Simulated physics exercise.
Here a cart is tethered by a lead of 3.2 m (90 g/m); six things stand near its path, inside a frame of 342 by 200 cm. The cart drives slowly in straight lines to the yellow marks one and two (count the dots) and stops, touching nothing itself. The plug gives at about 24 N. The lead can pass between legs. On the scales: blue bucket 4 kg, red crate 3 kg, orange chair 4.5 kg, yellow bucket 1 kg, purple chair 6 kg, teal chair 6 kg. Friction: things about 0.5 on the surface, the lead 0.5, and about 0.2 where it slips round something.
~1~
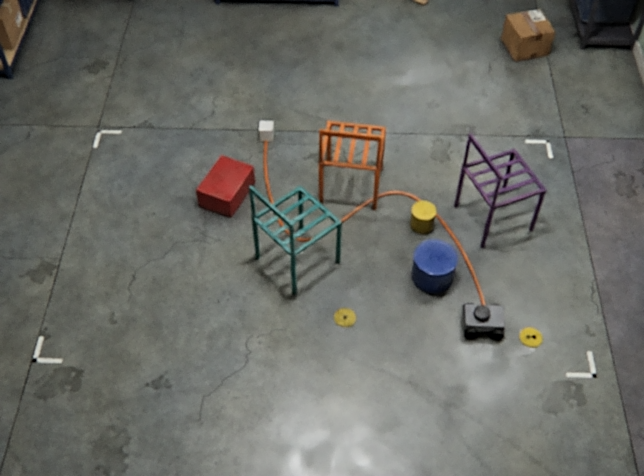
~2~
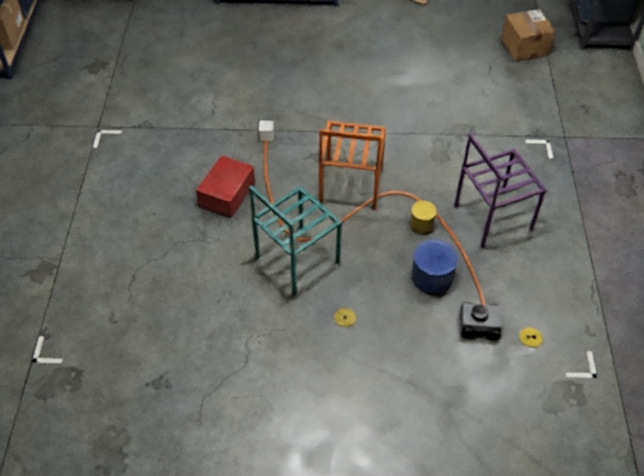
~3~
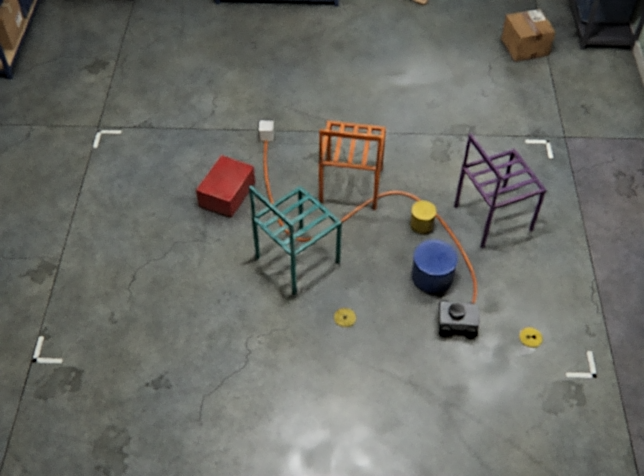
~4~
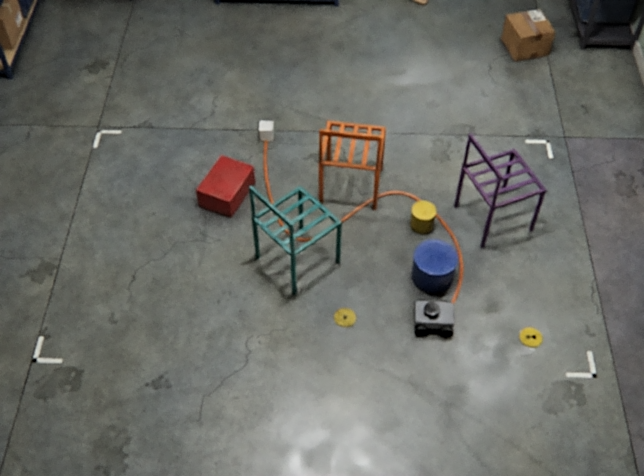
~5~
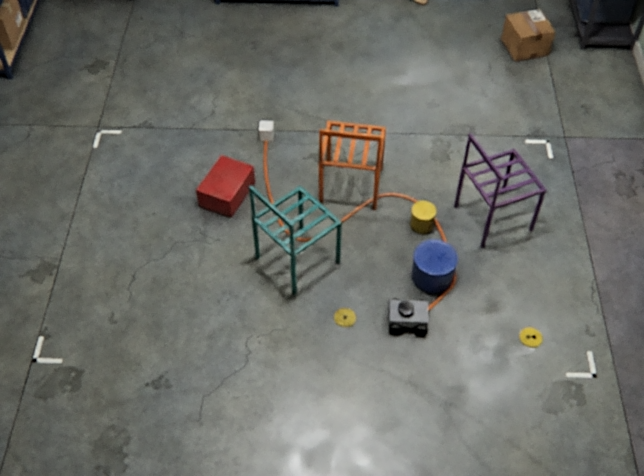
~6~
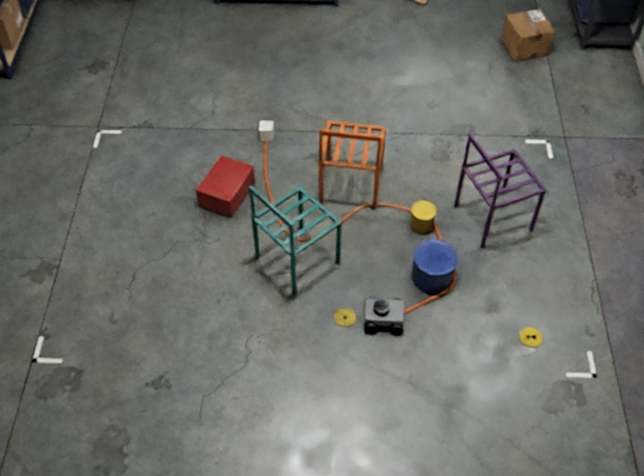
Teal, orange and purple chairs standing on a concrete floor as a small dark cart trailing an orange lead moves left past a blue bucket.
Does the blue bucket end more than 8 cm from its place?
Verdict: The blue bucket hardly stirs.
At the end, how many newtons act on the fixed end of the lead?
Roughly 0 N.
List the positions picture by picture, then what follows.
The first frame shows blue bucket (436, 257); marks (345, 318) (531, 338); lead runs through (476, 282); cart (490, 325).
In the second frame, lead runs through (476, 282); cart (488, 324).
In the third frame, lead runs through (475, 282); cart (465, 322).
In the fourth frame, lead runs through (460, 283); cart (441, 321).
The fifth frame shows cart (416, 320).
The sixth frame shows blue bucket (436, 257); lead runs through (437, 230); cart (391, 318).
Next, cart at (360, 318), lead slack at the fixed end; yellow bucket 5 cm off its start.
Then, cart at (421, 324), lead slack at the fixed end; yellow bucket 5 cm off its start.
After that, cart at (482, 331), lead slack at the fixed end; yellow bucket 5 cm off its start at (420, 214).
Later, cart at (531, 336), lead slack at the fixed end; yellow bucket 5 cm off its start.
At the end, cart at (531, 336), lead slack at the fixed end; blue bucket 0 cm off its start at (436, 257), yellow bucket 5 cm off its start at (420, 214).
